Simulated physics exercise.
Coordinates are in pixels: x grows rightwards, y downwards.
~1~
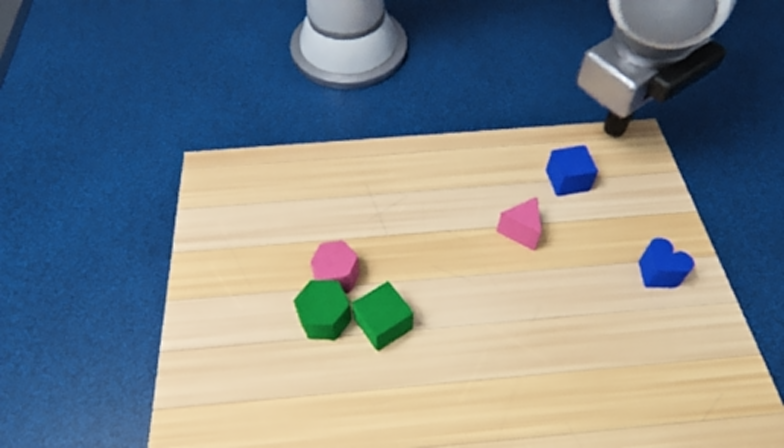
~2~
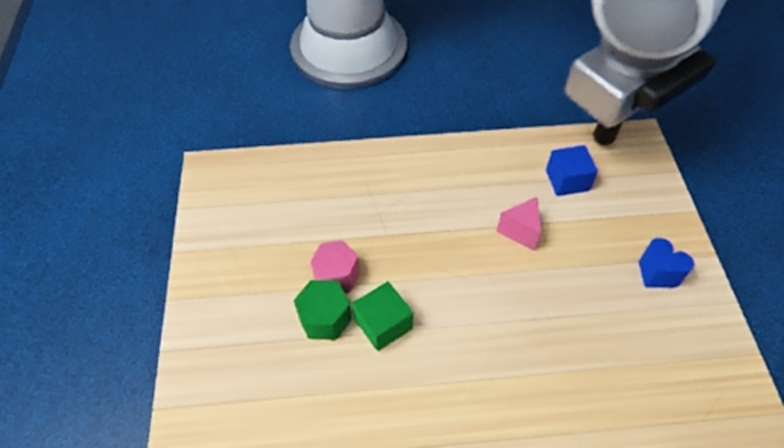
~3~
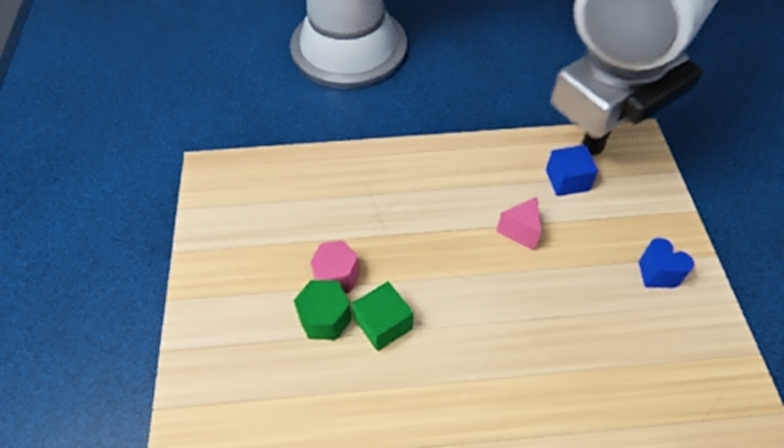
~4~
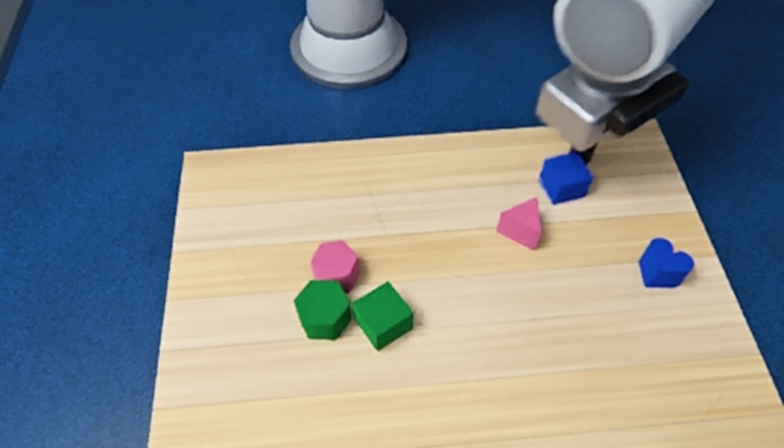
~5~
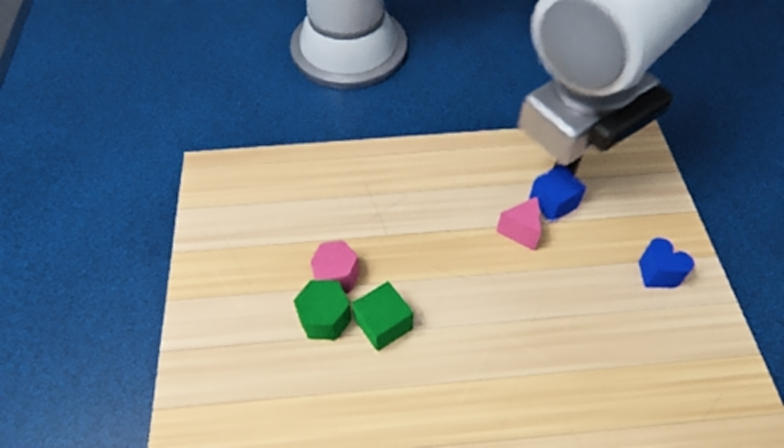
The video shows a robot arm moving its dark rod down and left across a wooden board holding coloured blocks, then pushing a blue square block a short way toward a pink triangle while the other blocks stay still.
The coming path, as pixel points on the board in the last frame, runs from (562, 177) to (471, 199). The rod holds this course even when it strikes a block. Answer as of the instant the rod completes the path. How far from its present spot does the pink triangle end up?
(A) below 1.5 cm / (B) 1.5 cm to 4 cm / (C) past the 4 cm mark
(A)
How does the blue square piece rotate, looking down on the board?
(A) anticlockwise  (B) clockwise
A (anticlockwise)
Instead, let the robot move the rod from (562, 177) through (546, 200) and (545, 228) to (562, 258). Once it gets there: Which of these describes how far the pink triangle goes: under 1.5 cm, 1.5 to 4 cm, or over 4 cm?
The middle band: 1.5 to 4 cm.
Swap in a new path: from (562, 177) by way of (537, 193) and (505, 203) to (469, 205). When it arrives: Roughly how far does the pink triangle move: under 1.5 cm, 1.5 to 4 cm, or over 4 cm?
Overall it shifts between 1.5 and 4 cm.
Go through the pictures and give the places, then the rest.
Lower end of the rod (614, 130), tops of blocks, pink triangle (526, 213), blue square piece (575, 160), in the first frame.
Rod (603, 138), blocks as before, in the second frame.
Rod (592, 148), blocks as before, in the third frame.
Rod (579, 159), blue square piece (569, 168), in the fourth frame.
Rod (564, 171), pink triangle (526, 213), blue square piece (560, 183), in the fifth frame.
On the path given first. One third of the way, rod (534, 179); pink triangle (525, 219), turned 15° clockwise; blue square piece (550, 189), turned 50° anticlockwise.
Two thirds of the way, rod (503, 186); pink triangle (525, 220), turned 20° clockwise; blue square piece (548, 190), turned 65° anticlockwise.
At the end, rod (472, 194); pink triangle (525, 220), turned 20° clockwise; blue square piece (548, 190), turned 65° anticlockwise.
